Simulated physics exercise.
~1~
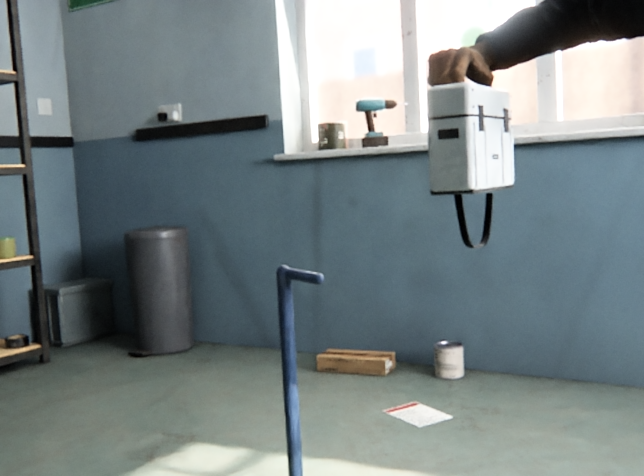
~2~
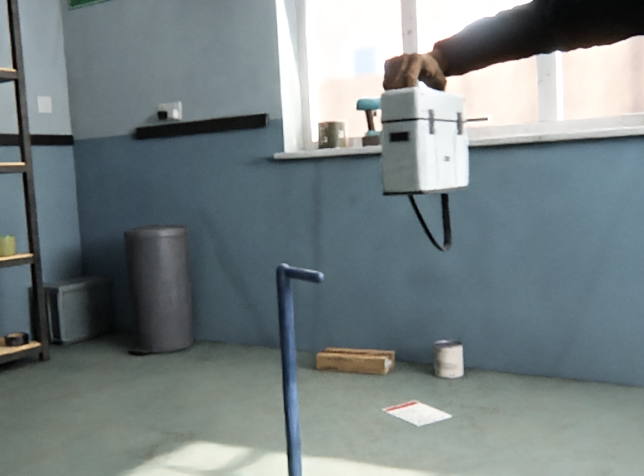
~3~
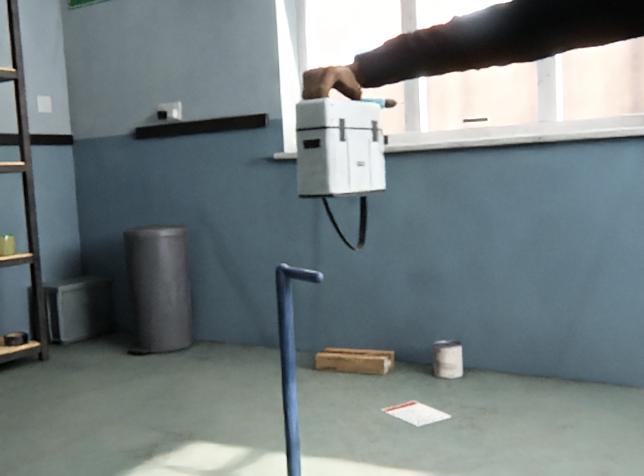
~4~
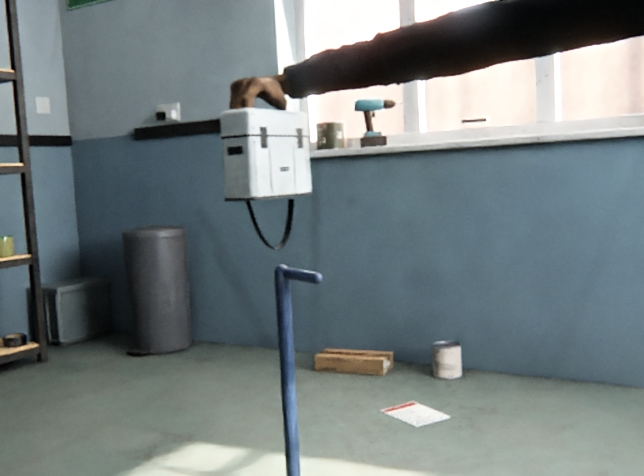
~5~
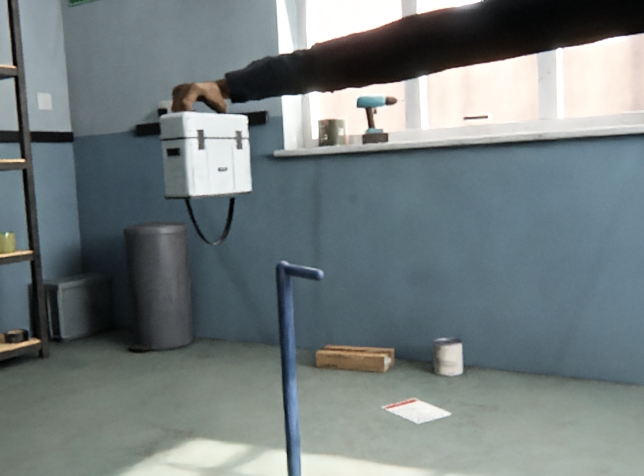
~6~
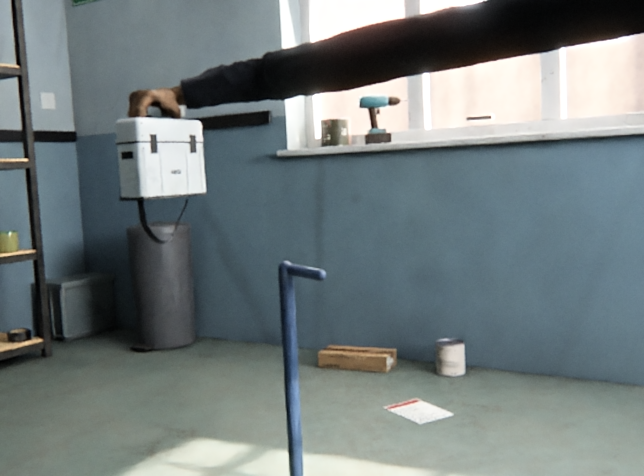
In a room with blue walls and a bright window, a hand holds a white case by its top, a dark loop hanging beneath it. A blue post with a short hooked top stands in the foreground. The arm reaches in from the right and carries the upright case left, past the drill on the windowsill. The case travels over the post, its loop dangling just above the hook. It continues left without catching, the loop still trailing below. Finally, the hand holds the case clear of the post, in front of the tall grey bin.
